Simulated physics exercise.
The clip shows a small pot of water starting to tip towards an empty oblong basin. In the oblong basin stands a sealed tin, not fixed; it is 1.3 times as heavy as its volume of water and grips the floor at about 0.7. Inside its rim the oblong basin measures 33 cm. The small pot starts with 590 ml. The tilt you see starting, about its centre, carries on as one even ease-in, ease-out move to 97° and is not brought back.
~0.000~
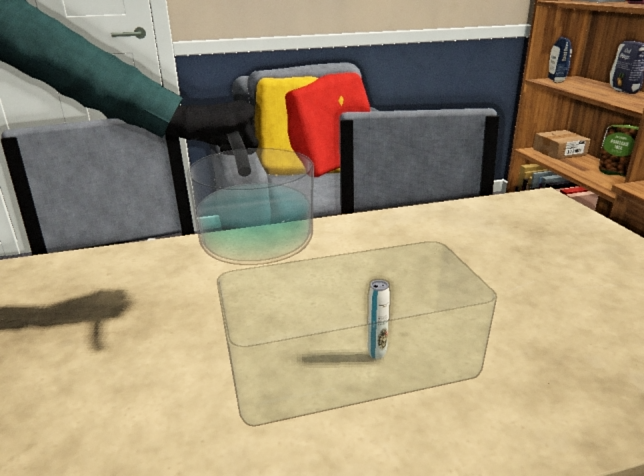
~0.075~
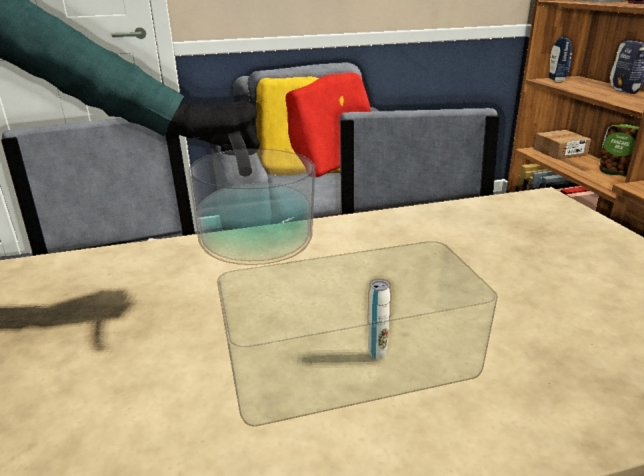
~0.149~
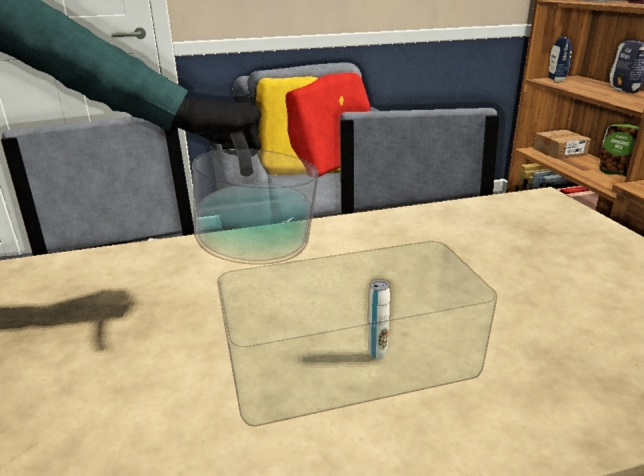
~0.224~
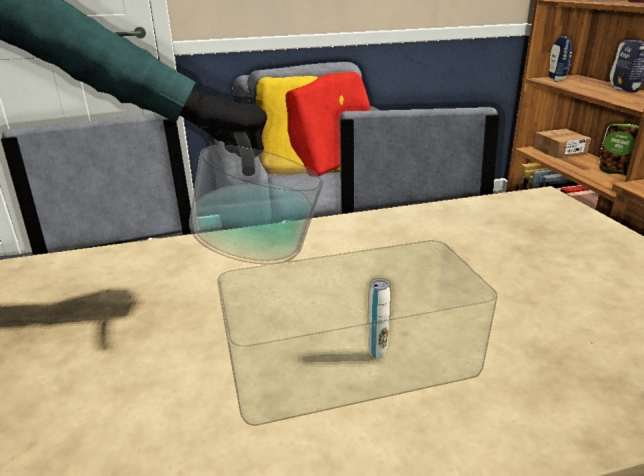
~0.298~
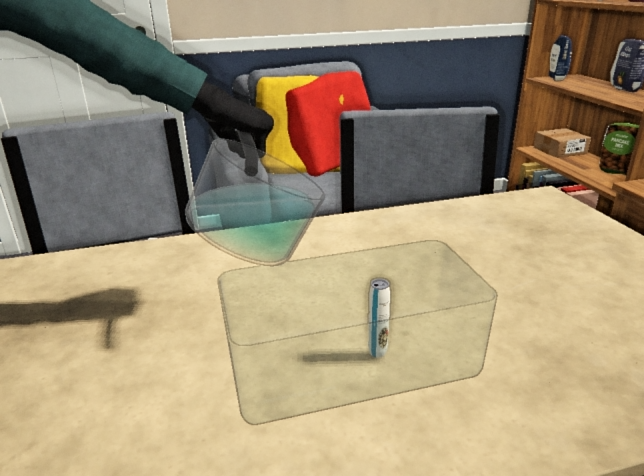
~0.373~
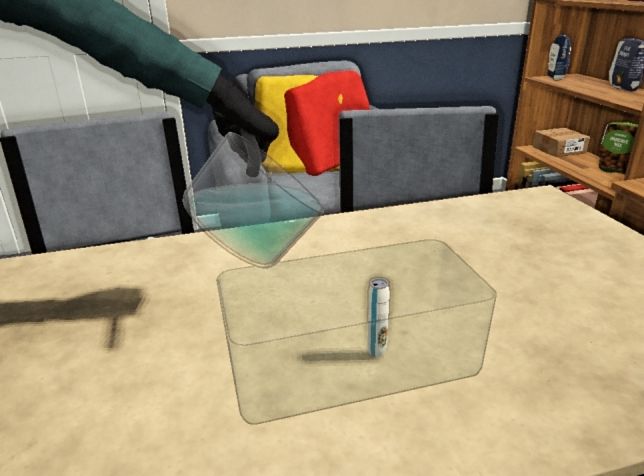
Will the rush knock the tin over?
It keeps standing.
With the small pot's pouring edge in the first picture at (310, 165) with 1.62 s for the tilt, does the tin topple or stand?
Then it stays up.
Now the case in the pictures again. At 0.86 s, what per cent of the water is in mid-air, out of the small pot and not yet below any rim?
About 12 per cent.
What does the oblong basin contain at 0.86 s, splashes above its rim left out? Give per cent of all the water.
Near 72 in a hundred.
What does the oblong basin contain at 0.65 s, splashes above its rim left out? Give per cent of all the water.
Near 20 in a hundred.
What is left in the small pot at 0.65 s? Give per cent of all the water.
About 48 per cent.
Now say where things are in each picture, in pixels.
The first picture shows tilt 0°; pouring edge (310, 163); surface from (197, 209) to (308, 195); the oblong basin's rim runs from (223, 309) to (468, 268); the tin's top is at (379, 288).
The second picture shows tilt 2°; pouring edge (312, 165); surface from (197, 209) to (308, 196).
The third picture shows tilt 8°; pouring edge (315, 170); surface from (196, 208) to (307, 195).
The fourth picture shows tilt 18°; pouring edge (319, 180); surface from (194, 208) to (309, 196).
The fifth picture shows tilt 30°; pouring edge (321, 192); surface from (188, 205) to (313, 197).
The sixth picture shows tilt 43°; pouring edge (319, 206); surface from (189, 200) to (319, 197).
Then, 0.65 s in, the tilt is 89° and 48 per cent is still to pour; the tin stands where it began.
Then, 0.86 s in, the tilt is 97° and 17 per cent is still to pour; the tin stands where it began.
Then, 1.07 s in, the tilt is 97° and 5 per cent is still to pour; the tin stands where it began.
Then, 1.30 s in, the tilt is 97° and 1 per cent is still to pour; the tin stands where it began.
Finally, the tin stands where it began.
